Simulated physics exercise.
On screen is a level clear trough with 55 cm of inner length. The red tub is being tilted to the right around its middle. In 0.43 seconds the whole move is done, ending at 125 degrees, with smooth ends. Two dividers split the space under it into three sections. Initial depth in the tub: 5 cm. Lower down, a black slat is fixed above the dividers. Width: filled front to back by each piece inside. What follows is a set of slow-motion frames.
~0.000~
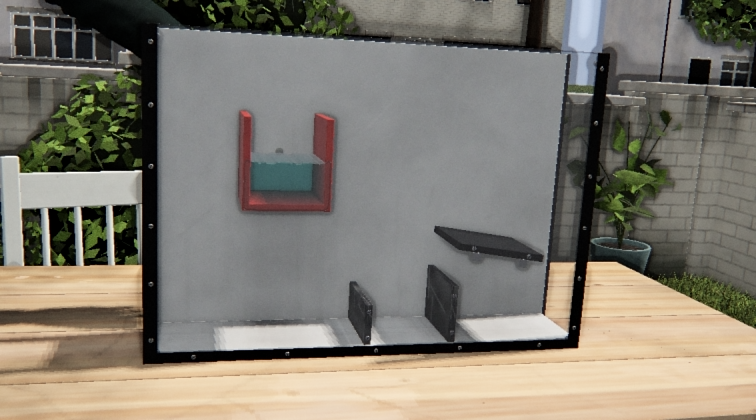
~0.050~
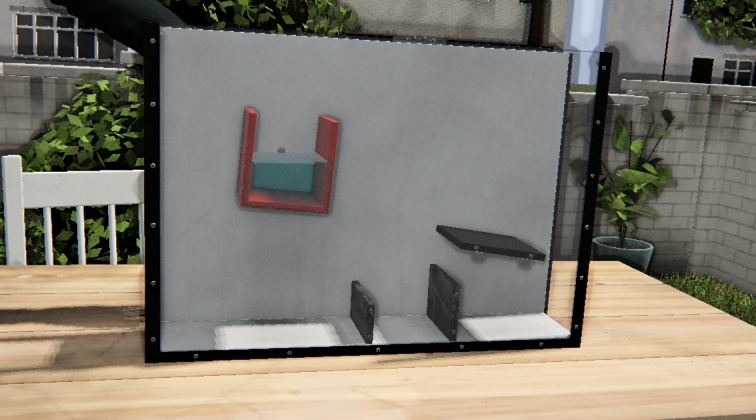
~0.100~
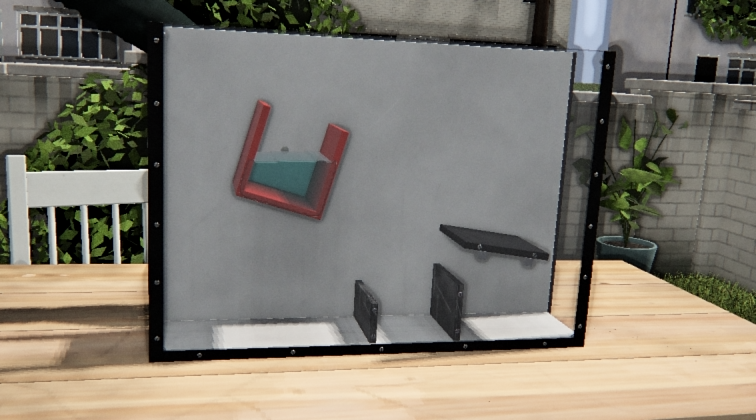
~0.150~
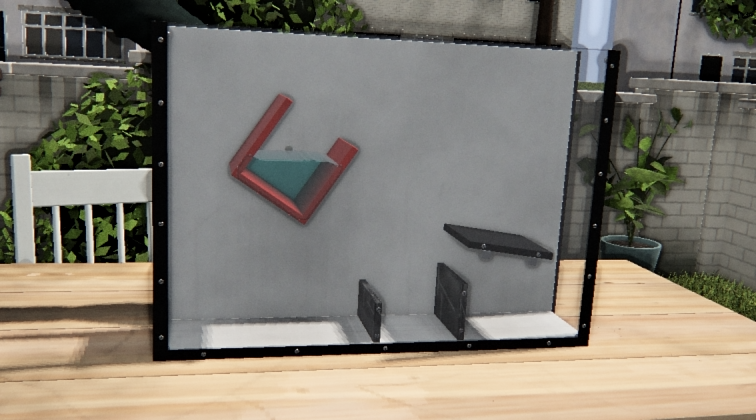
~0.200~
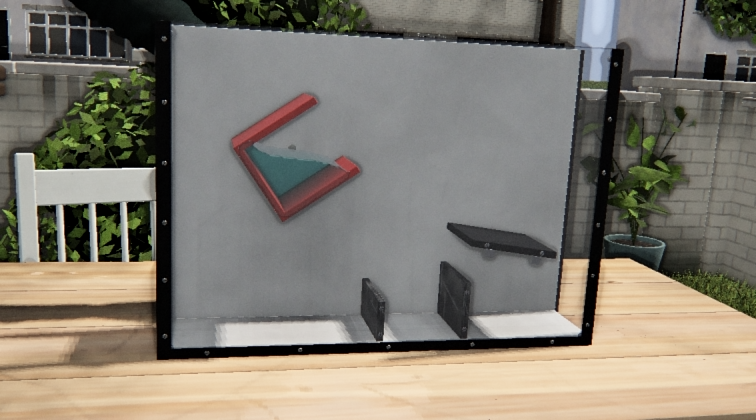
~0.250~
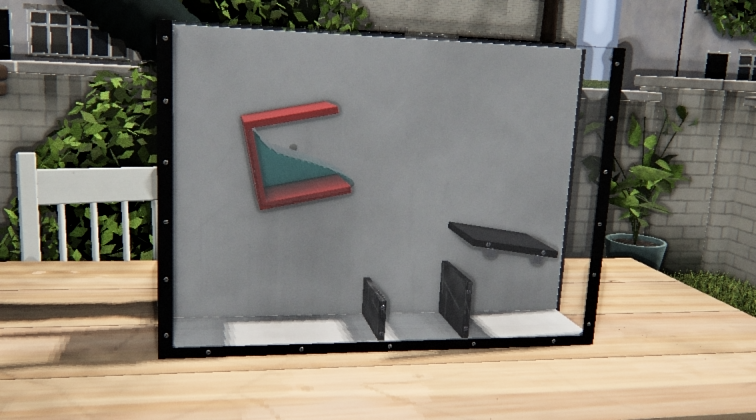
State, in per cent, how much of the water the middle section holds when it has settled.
5 %.
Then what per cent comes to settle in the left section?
Around 96 percent.
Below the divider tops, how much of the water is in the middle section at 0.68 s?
Share below divider tops: Approx. 2 %.
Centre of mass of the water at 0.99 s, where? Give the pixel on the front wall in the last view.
Near (238, 331).
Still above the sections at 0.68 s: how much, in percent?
Close to 20 in a hundred.
After 0.44 s 66 per cent has yet to come down; below, left 33, middle 0, right 0.
After 0.68 s 22 per cent has yet to come down; below, left 76, middle 2, right 0.
After 0.99 s 1 per cent has yet to come down; below, left 96, middle 2, right 0.
In the end the left section holds 96, the middle 3 and the right 0 per cent.
